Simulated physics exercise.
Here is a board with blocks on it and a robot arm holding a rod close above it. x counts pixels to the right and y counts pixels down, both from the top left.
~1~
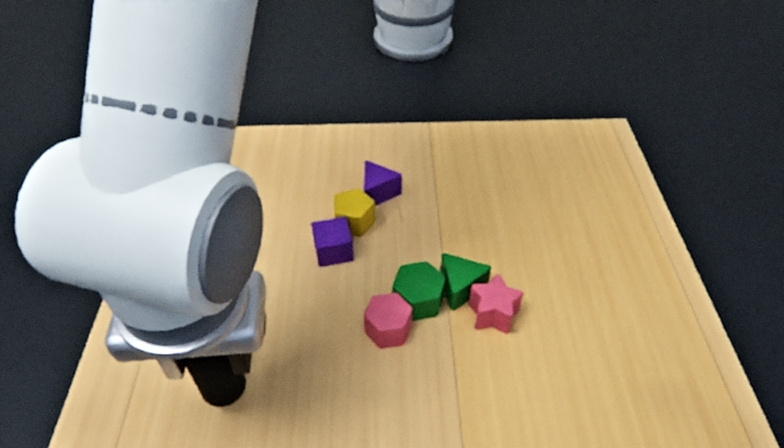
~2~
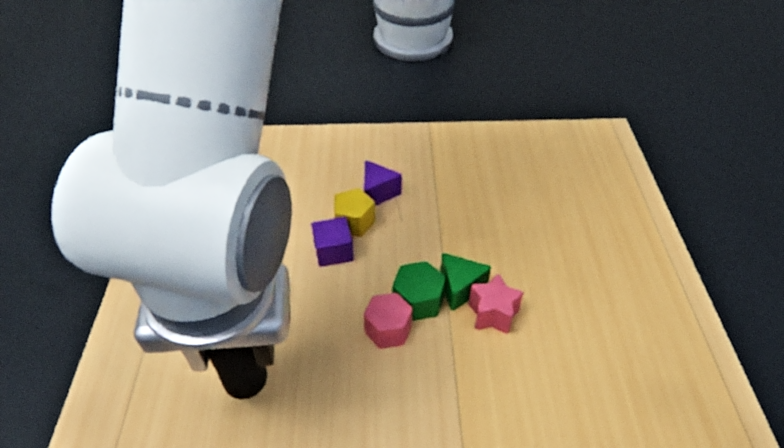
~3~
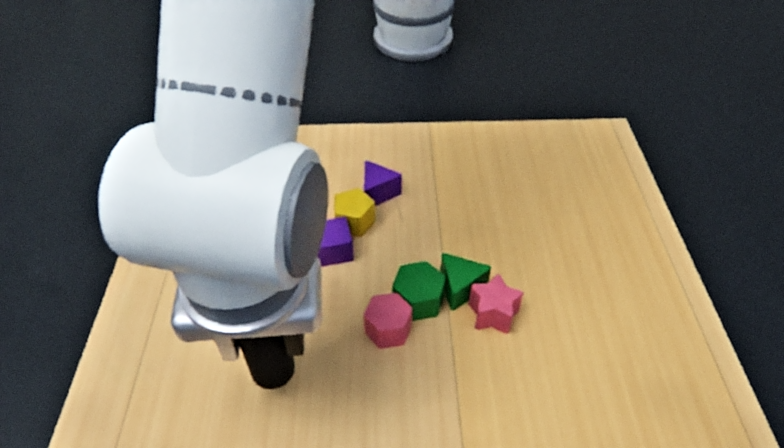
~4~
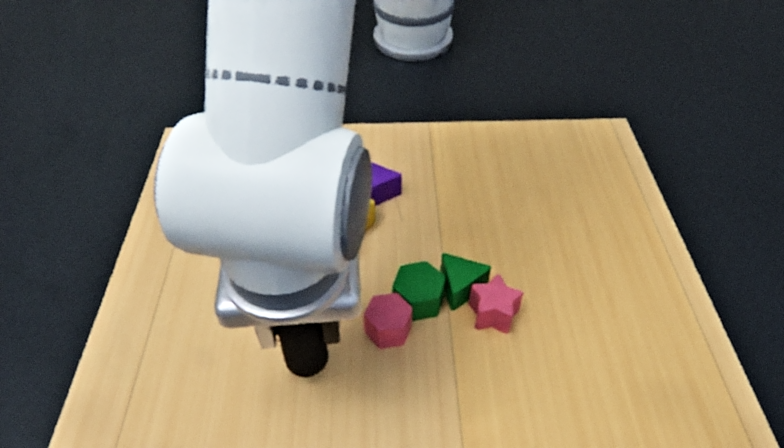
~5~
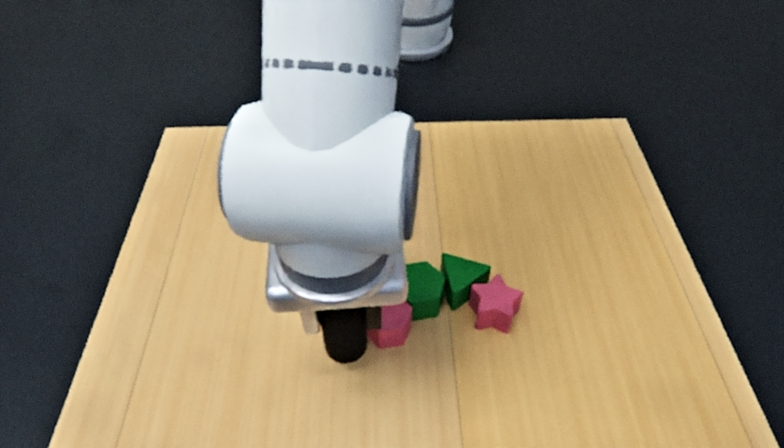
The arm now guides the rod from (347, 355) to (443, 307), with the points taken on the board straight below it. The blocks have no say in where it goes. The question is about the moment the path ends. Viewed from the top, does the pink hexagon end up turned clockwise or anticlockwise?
Anticlockwise.
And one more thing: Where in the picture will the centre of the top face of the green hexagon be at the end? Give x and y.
Just about (465, 226).
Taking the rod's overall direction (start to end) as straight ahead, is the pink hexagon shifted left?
In short: Yes.
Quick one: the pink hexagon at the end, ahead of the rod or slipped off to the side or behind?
Looking at the end of the path, the pink hexagon is still being driven ahead.
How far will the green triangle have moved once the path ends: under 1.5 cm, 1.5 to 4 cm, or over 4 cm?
The block winds up beyond 4 cm from where it is now.
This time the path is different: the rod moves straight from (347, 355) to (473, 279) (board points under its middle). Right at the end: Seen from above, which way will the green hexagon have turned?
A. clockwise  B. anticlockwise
I choose B.
What follows on the original path. One third of the way, rod (382, 328); pink hexagon (413, 295); green hexagon (437, 265); green triangle (479, 260), turned 20° clockwise.
Two thirds of the way, rod (413, 312); pink hexagon (440, 277), turned 20° anticlockwise; green hexagon (453, 245), turned 20° anticlockwise; green triangle (494, 255), turned 20° clockwise.
At the end, rod (444, 297); pink hexagon (465, 260), turned 35° anticlockwise; green hexagon (465, 226), turned 35° anticlockwise; green triangle (507, 247), turned 30° clockwise; pink star unmoved.
